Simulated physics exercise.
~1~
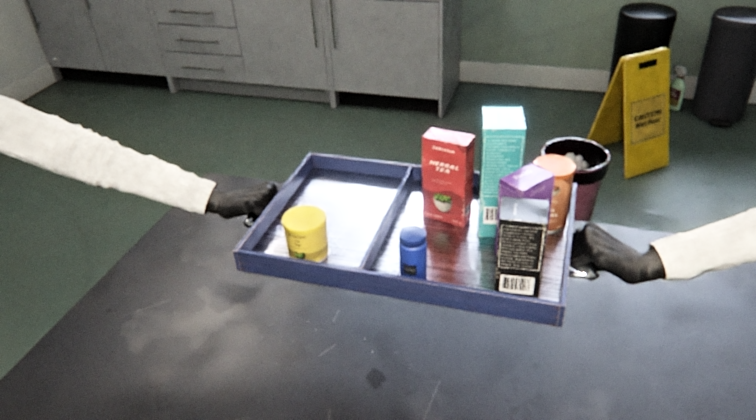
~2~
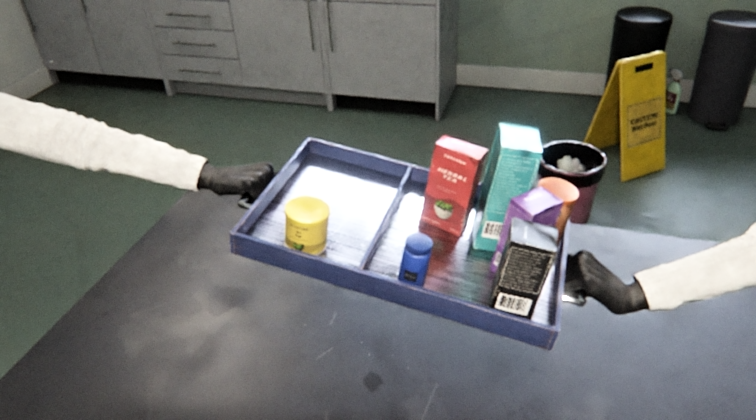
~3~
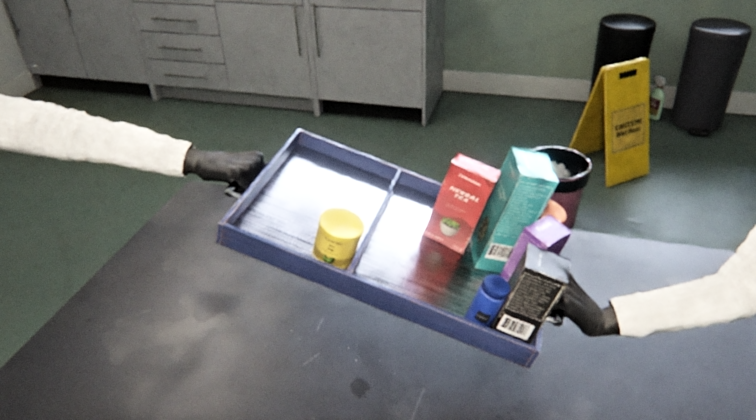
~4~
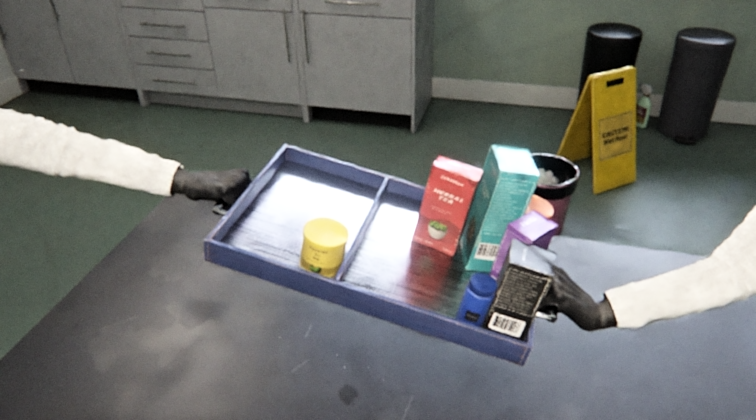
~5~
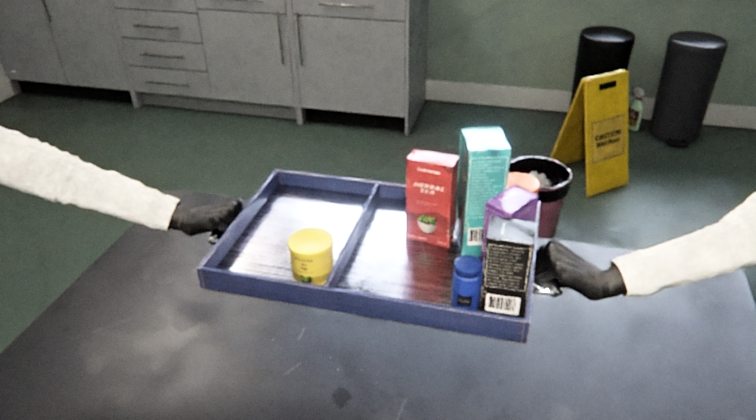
A blue tray with a cross bar is held by two black-gloved hands over a dark table, seen from slightly above, with grey cabinets, bins and a yellow caution sign behind. A yellow tin stands in the left section; a blue shaker, red packet, turquoise carton, purple carton, black carton and orange tin fill the right. The tray tips right edge down, and the taller items lean. The blue shaker slides right to the black carton, and the yellow tin slides right towards the bar. The tray then levels, with everything upright and the shaker still beside the black carton.
